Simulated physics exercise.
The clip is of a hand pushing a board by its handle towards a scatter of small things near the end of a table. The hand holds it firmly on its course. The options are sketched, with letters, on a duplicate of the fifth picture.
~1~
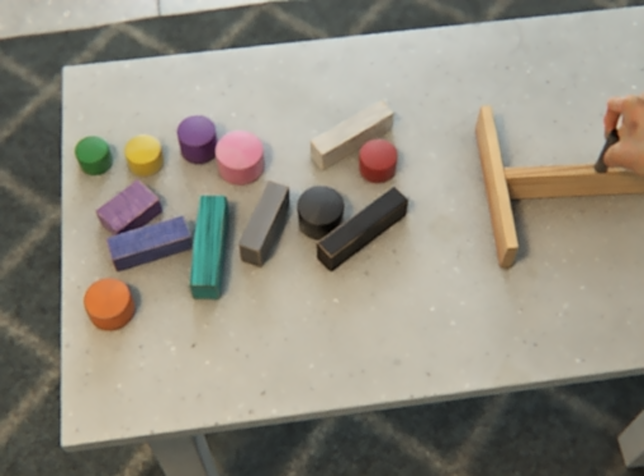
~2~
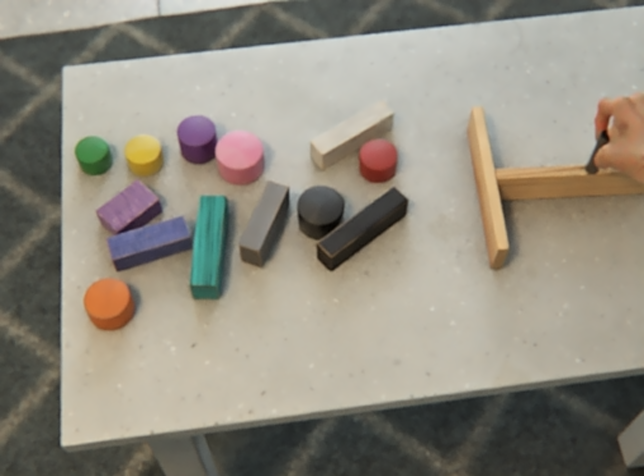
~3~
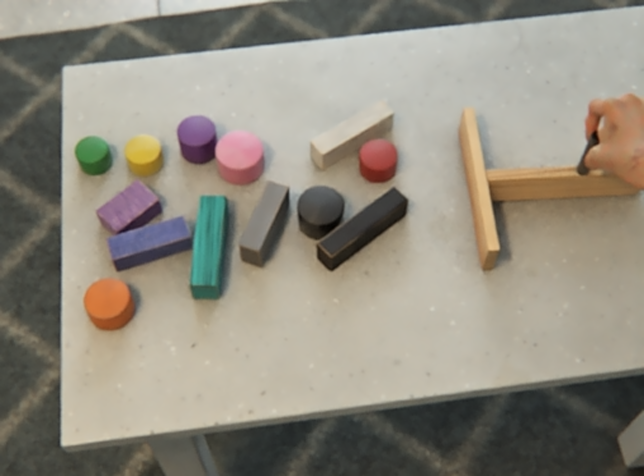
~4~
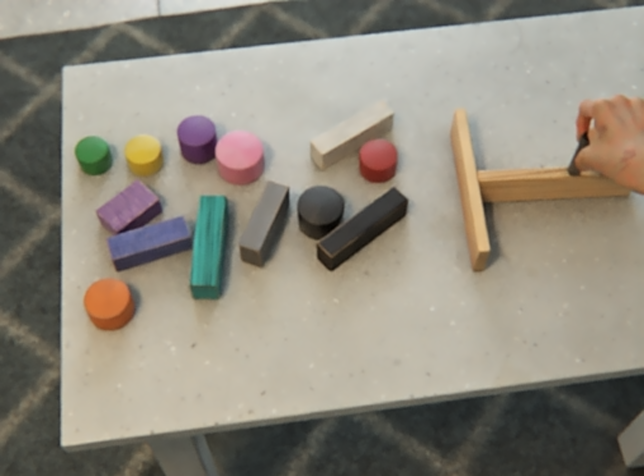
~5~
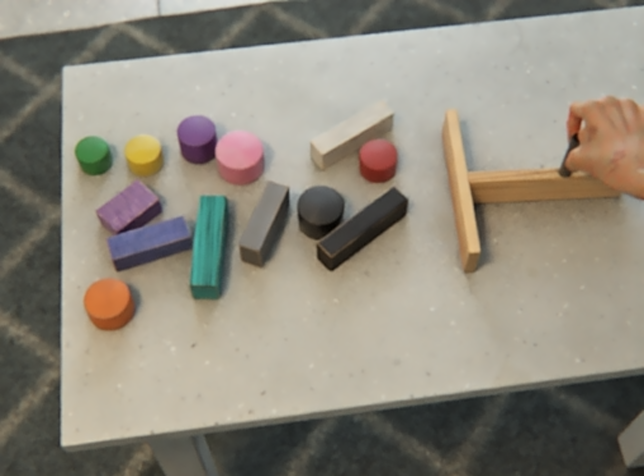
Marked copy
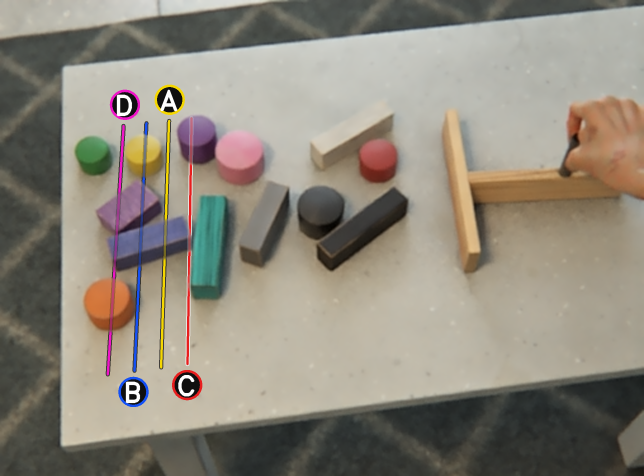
To begin with, a hand at the right grips the handle of a T-shaped wooden board on a pale table, with colourful round and bar-shaped pieces scattered to the left. The hand then slides the board slowly leftward a short way, while the scattered pieces stay still and untouched.
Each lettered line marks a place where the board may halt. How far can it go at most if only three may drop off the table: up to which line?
Up to line B.
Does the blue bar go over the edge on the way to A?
Yes.
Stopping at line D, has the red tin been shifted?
By then, yes.
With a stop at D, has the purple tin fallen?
No.
On the marked copy, A at (165, 234); B at (141, 237); C at (190, 231); D at (116, 240).
Taking B. A third of the way, board (348, 191); white bar (340, 126); black stick (332, 236).
Two thirds of the way, board (231, 205); blue bar (80, 278); purple block (87, 221).
When it is over, board (139, 215); purple block over the edge; blue bar over the edge; two fallen.
As for the rest, A is within the limit but short; C is within the limit but short; D drops six.
